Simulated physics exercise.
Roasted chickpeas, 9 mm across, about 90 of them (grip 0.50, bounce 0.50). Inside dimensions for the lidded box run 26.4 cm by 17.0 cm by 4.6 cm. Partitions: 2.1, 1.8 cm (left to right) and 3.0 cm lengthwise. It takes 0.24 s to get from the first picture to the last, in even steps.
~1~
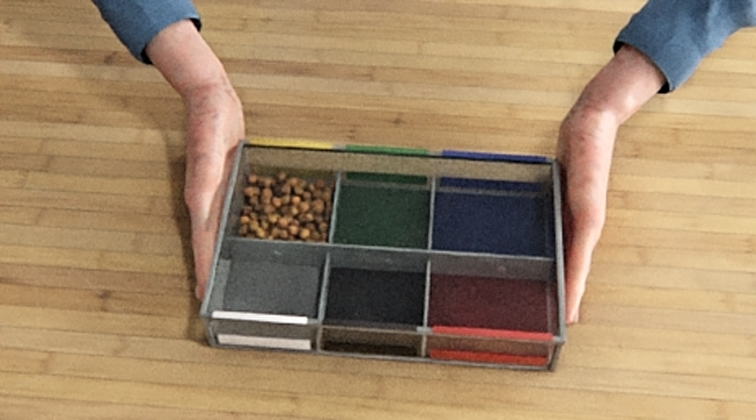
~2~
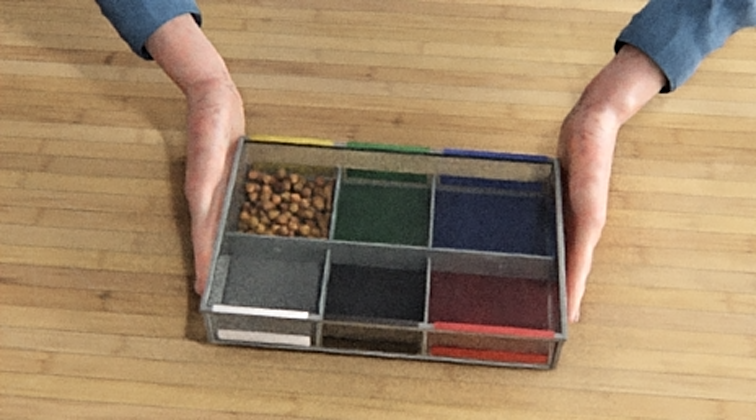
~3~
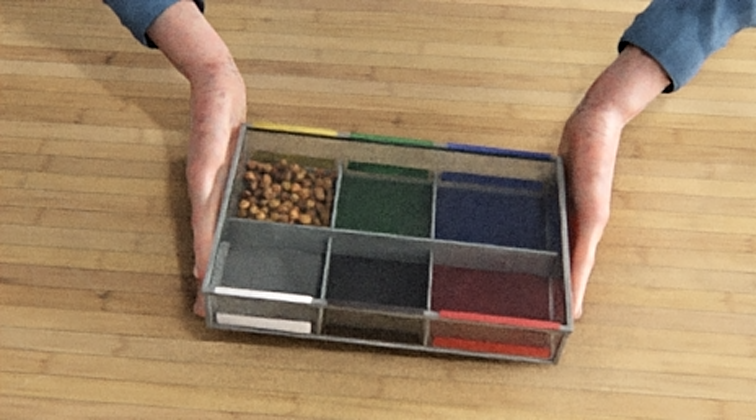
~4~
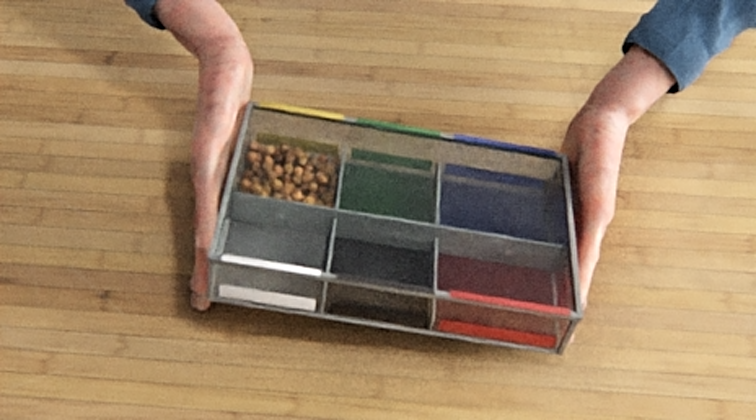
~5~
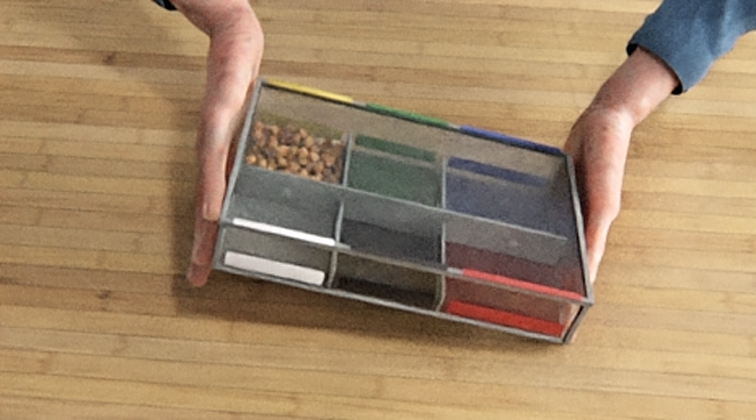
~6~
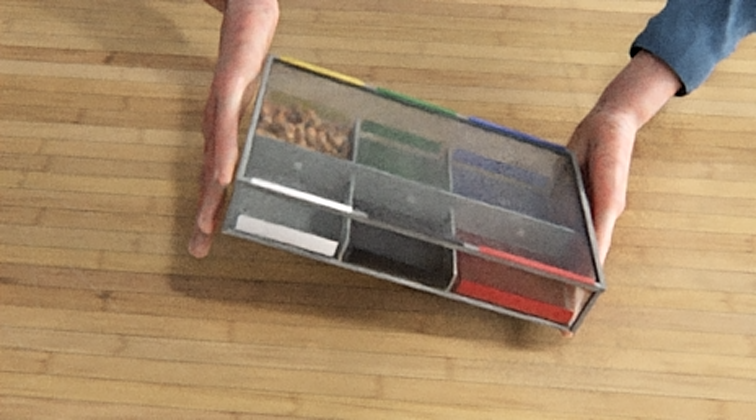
At the start, two hands hold a clear-lidded box with six compartments nearly level above a wooden surface, small round brown pieces filling the yellow-marked one. The hands then tilt the box, slightly at first, then noticeably, raising its left side and near edge, while the pieces stay in that compartment.
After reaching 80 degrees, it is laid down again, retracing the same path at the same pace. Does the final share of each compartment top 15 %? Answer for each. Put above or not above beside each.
In the end red: Does not clear the bar. Blue: Clears the bar. Green: Clears the bar. Yellow: Clears the bar. White: Does not clear the bar. Black: Does not clear the bar.
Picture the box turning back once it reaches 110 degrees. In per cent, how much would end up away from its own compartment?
I'd say close to 75 percent.
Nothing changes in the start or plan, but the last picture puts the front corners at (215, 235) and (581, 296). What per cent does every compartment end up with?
Each compartment ends with this per cent: Red 0, blue 5, green 20, yellow 70, white 0 and black 0.
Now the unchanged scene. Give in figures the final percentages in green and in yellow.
In the green compartment 30 percent, in the yellow 45 percent.
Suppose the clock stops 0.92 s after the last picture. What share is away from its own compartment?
Around 50 percent.
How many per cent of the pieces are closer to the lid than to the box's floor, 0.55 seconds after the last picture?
Roughly 50 percent of the pieces.
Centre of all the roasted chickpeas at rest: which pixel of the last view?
Approximately (373, 194) in the last picture.
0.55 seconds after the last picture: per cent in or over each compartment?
Red 0 %, blue 0 %, green 15 %, yellow 85 %, white 0 %, black 0 %.
Then, 0.55 s after the last picture, tilt 78 degrees; green 15 %, yellow 85 %.
Then, 0.92 s after the last picture, tilt 31 degrees; blue 25 %, green 30 %, yellow 50 %.
Then, 1.37 s after the last picture, tilt 0 degrees; blue 25 %, green 30 %, yellow 45 %.
In the end, red 0 %, blue 25 %, green 30 %, yellow 45 %, white 0 %, black 0 %.
